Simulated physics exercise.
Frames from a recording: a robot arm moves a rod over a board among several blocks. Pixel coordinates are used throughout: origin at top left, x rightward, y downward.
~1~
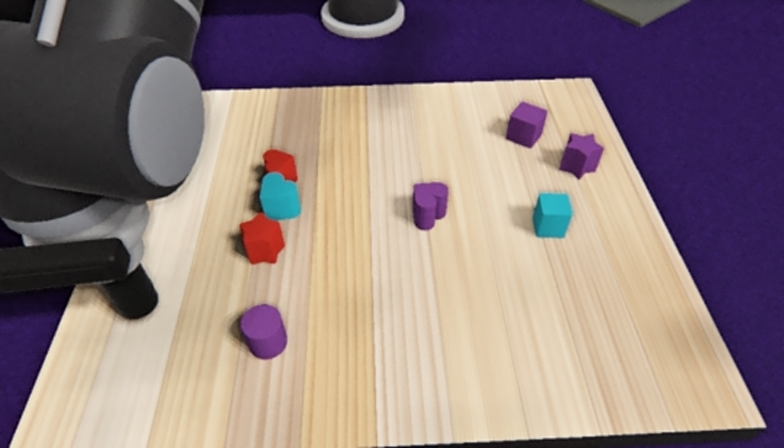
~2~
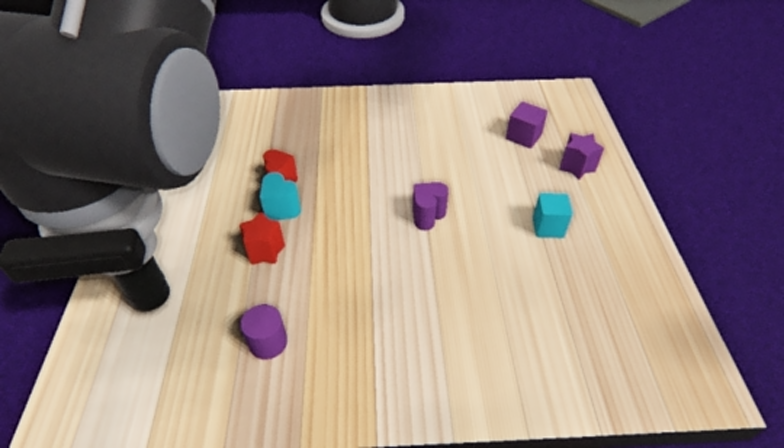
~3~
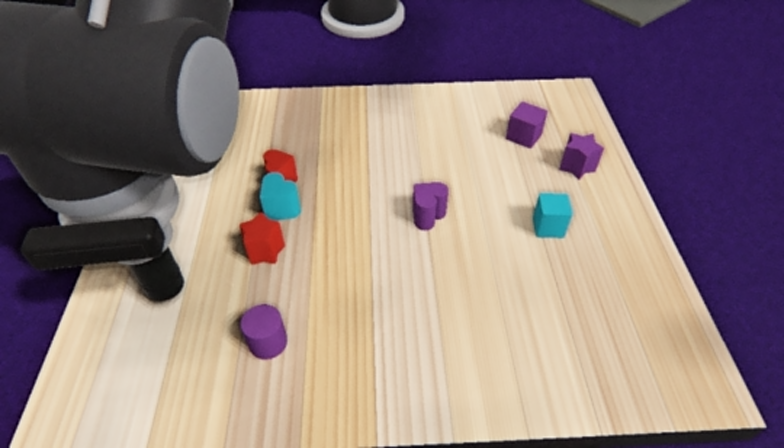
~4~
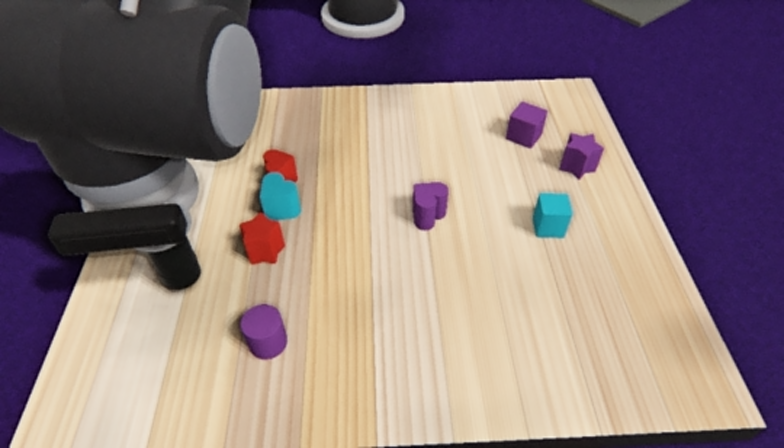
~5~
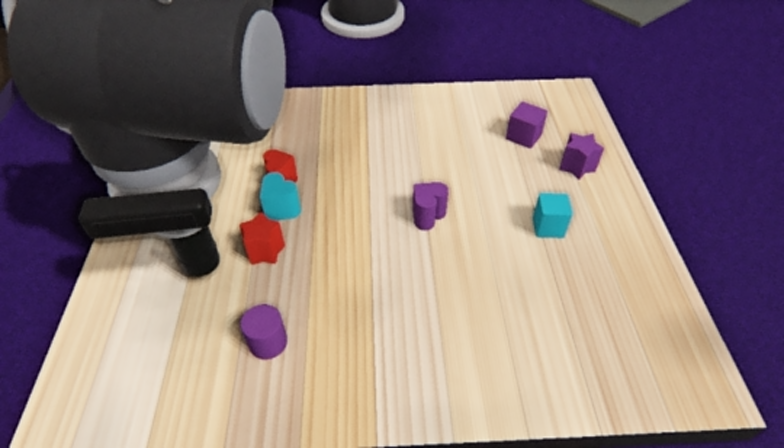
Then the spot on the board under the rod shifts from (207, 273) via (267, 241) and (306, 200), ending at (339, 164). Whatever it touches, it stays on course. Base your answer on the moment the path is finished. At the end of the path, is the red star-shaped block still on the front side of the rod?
I believe not.
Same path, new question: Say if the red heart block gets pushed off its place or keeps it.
It is carried off its spot.
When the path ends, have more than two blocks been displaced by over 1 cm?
Yes, I think so.
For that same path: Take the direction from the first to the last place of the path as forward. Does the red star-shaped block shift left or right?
Displaced right.
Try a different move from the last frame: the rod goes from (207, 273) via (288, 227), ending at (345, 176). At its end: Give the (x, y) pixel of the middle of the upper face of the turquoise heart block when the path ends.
I'd expect the centre of its top face to be at (284, 171).
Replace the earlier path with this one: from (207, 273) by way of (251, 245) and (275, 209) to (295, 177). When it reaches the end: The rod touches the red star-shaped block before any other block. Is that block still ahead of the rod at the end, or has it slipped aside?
Slid away.
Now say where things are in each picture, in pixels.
In the first frame, tip of the rod (140, 304), middles of tops, red star-shaped block (259, 228), red heart block (276, 159), turquoise heart block (277, 186).
In the second frame, rod (151, 296), nothing pushed.
In the third frame, rod (166, 287), nothing pushed.
In the fourth frame, rod (183, 276), nothing pushed.
In the fifth frame, rod (202, 263), red star-shaped block (259, 228), red heart block (276, 159), turquoise heart block (277, 186).
What follows on the original path. One third of the way, rod (265, 230); red star-shaped block (295, 210).
Two thirds of the way, rod (304, 189); red star-shaped block (319, 197), turned 60° clockwise; red heart block (279, 135), turned 15° anticlockwise; turquoise heart block (295, 154), turned 35° anticlockwise.
At the end, rod (337, 153); red star-shaped block (319, 197), turned 60° clockwise; red heart block (276, 127), turned 25° anticlockwise; turquoise heart block (301, 139), turned 65° anticlockwise.
